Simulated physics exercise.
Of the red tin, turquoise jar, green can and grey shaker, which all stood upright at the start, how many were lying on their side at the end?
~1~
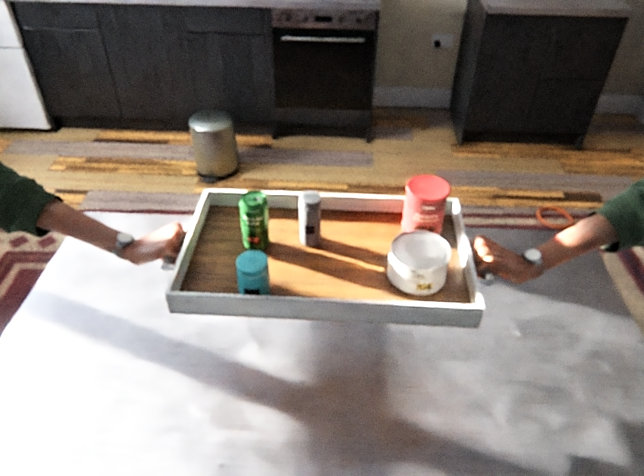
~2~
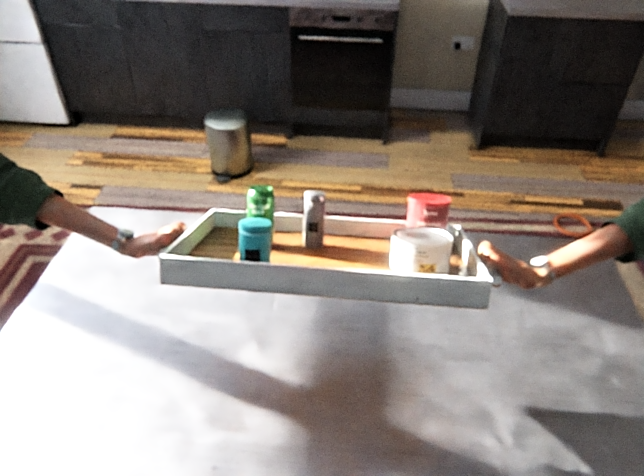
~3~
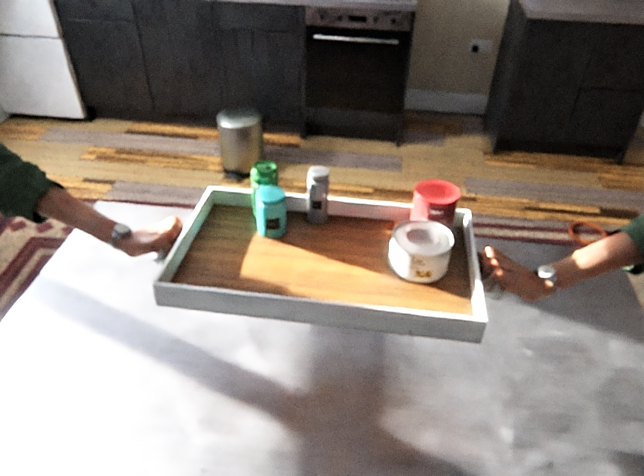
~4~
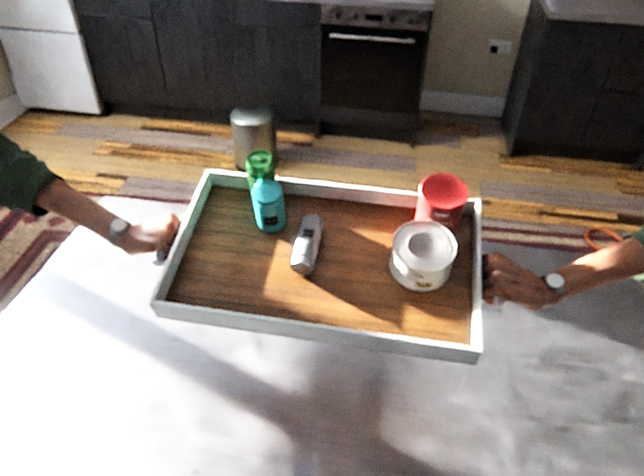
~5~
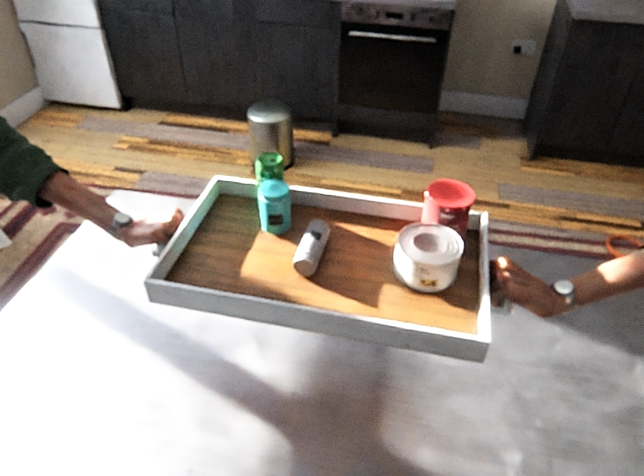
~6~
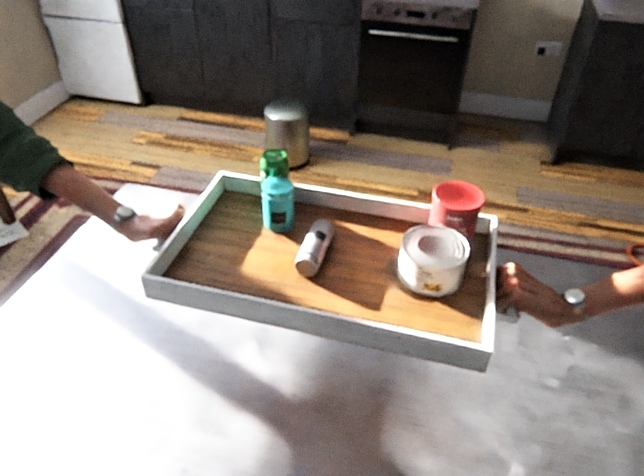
Only one of them was lying on its side at the end, the grey shaker. The red tin, turquoise jar and green can were still standing.
Two hands held a tray of containers over a table and tipped it away, and the turquoise jar slid back towards the green can. The tray then tilted the other way, the grey shaker toppled, and it stayed lying down as the tray levelled.
